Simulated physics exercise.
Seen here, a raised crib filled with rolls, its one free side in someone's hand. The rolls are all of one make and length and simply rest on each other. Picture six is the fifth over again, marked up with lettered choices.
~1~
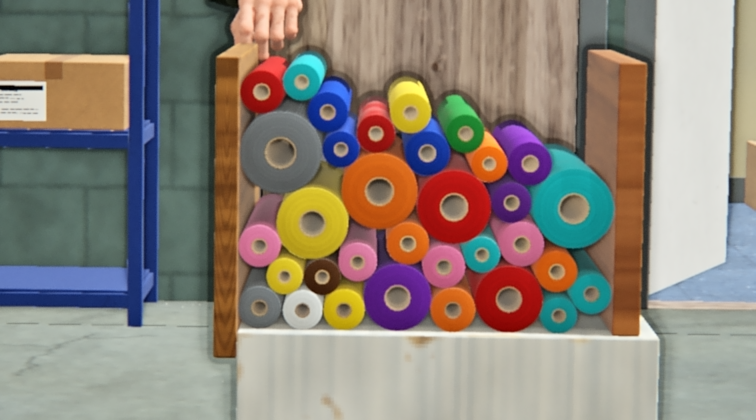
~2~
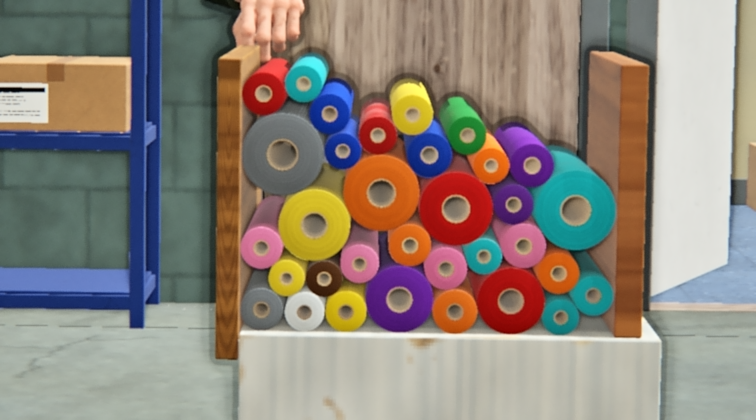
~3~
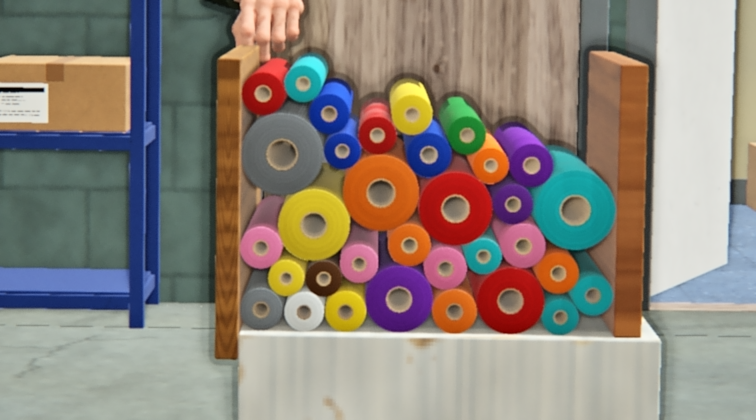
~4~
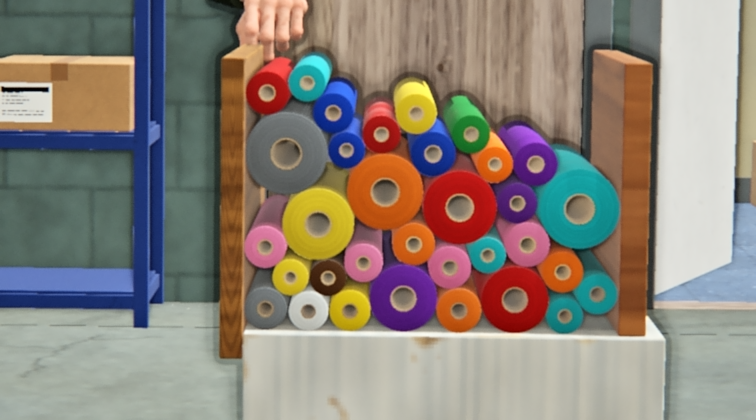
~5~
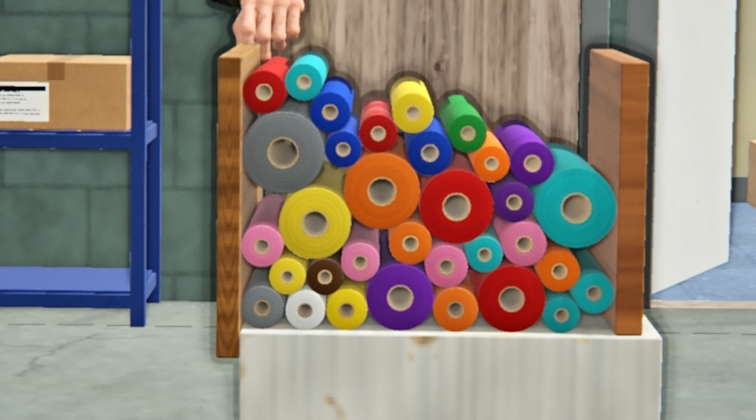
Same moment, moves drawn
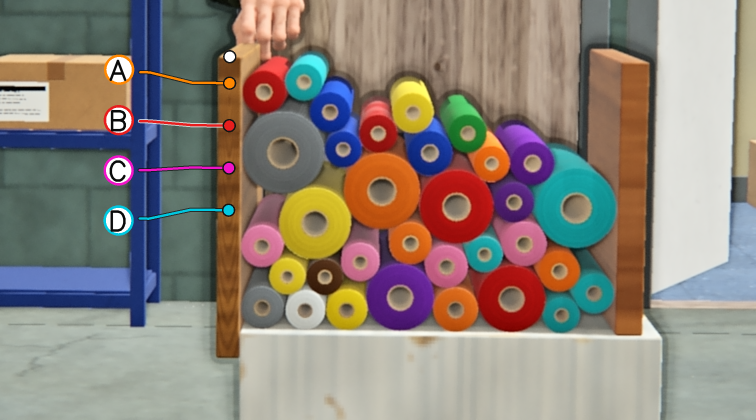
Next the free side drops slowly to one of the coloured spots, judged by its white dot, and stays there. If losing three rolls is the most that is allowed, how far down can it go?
Slide it to D.
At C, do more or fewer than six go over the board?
Fewer than six.
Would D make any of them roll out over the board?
At D: Yes.
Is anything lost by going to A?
No.
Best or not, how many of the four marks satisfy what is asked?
Four of them.
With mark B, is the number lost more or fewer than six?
At B, fewer than six.
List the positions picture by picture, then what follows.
A red roll (508, 299); a yellow roll (312, 223); a turquoise roll (482, 254), in the first picture.
A turquoise roll (484, 256); a red roll (455, 208), in the second picture.
A red roll (378, 135); a green roll (467, 135), in the third picture.
Side board (245, 187); a grey roll (265, 309), in the fourth picture.
A red roll (511, 299); a yellow roll (315, 223); a turquoise roll (485, 254), in the fifth picture.
On the marked copy, A at (229, 84); B at (229, 126); C at (229, 168); D at (228, 210); the white dot at (230, 57).
Taking D. A third of the way, top of the board (242, 129).
Two thirds of the way, top of the board (241, 209).
When it is over, top of the board (241, 209), one out over the board.
As for the rest, A none out over the board; B none out over the board; C one out over the board.
